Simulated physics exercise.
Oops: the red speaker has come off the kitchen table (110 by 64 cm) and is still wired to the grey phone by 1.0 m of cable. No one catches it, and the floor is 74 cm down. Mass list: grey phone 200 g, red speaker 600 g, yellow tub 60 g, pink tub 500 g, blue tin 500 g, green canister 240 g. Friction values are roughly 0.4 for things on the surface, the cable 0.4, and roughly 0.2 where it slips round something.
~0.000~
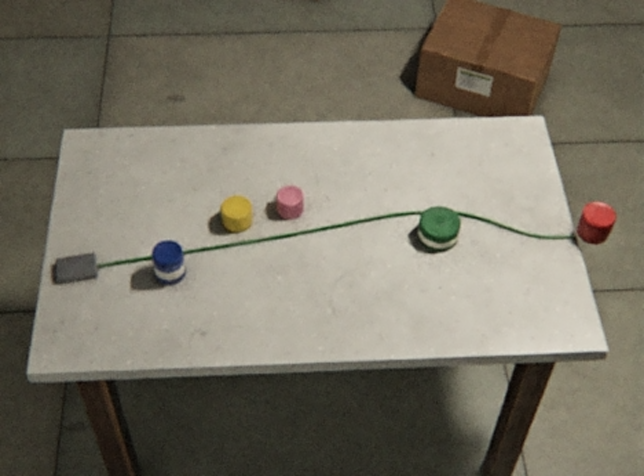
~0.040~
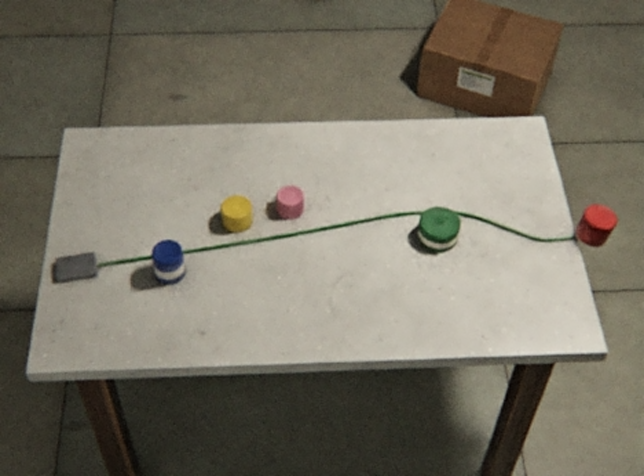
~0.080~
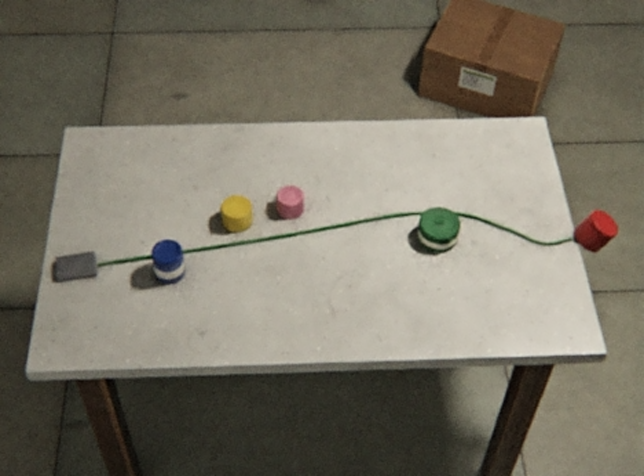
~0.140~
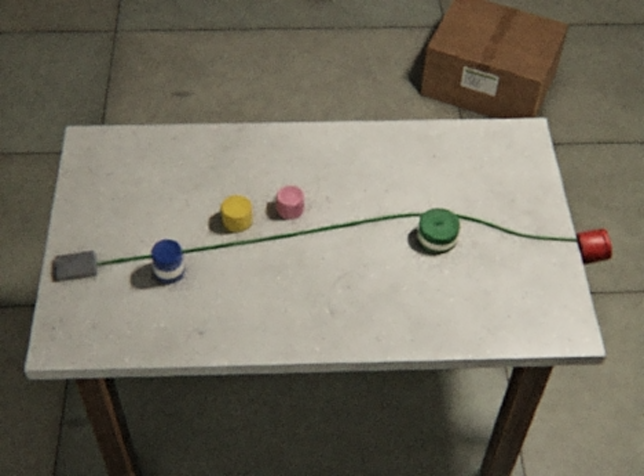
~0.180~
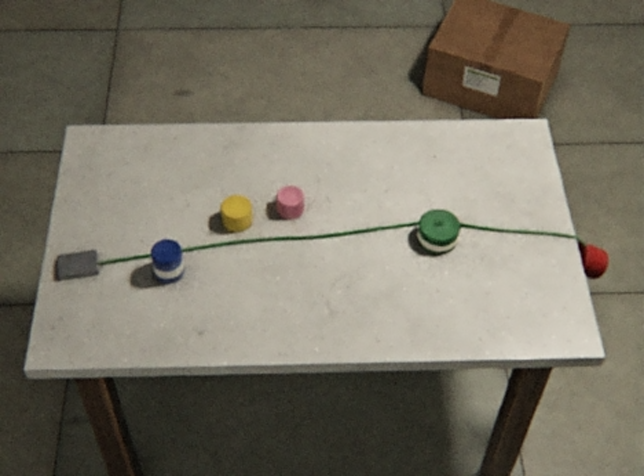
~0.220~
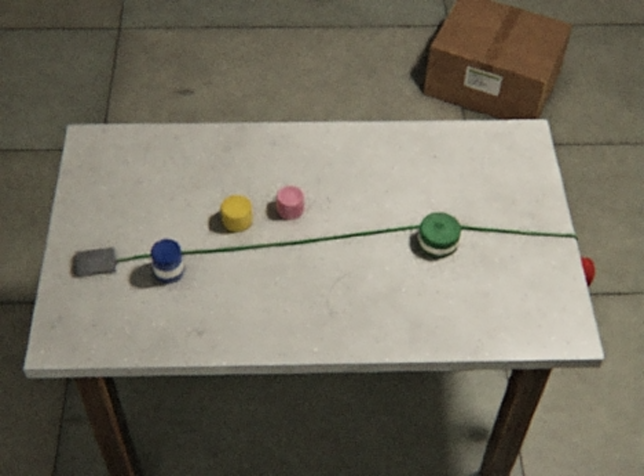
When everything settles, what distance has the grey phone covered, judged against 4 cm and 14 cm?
Reach: Wide.
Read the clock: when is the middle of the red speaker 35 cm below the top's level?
The clock reads 0.50 s at that moment.
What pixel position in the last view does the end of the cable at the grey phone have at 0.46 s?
It sits close to (225, 228) in the last view.
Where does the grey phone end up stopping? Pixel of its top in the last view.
Resting point is at approximately (440, 217).
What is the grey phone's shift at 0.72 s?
Grey phone: 50 cm.
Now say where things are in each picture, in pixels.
The first picture shows grey phone (76, 266); cable runs through (529, 234) (345, 224) (247, 242).
The second picture shows red speaker (600, 216); cable runs through (529, 236) (345, 224).
The third picture shows red speaker (596, 231); cable runs through (528, 238) (345, 225).
The fourth picture shows red speaker (593, 247); cable runs through (531, 236) (345, 225).
The fifth picture shows red speaker (587, 261); cable runs through (546, 233) (354, 232).
The sixth picture shows grey phone (95, 259); cable runs through (559, 235) (466, 227) (367, 233) (267, 245).
By 0.5 s, the cable's tail end at (225, 228); grey phone 27 cm off its start, red speaker over the edge, green canister 2 cm off its start.
By 0.7 s, the cable's tail end at (352, 230); grey phone 53 cm off its start, yellow tub 14 cm off its start, red speaker over the edge.
By 1.0 s, the cable's tail end at (452, 231); grey phone 74 cm off its start at (434, 219), yellow tub 14 cm off its start at (281, 168), red speaker over the edge.
By 1.2 s, the cable's tail end at (457, 229); grey phone 75 cm off its start, yellow tub 14 cm off its start, red speaker over the edge.
By 2.4 s, the cable's tail end at (457, 229); grey phone 75 cm off its start at (440, 217), yellow tub 14 cm off its start at (281, 168), red speaker over the edge, green canister 6 cm off its start at (466, 237).
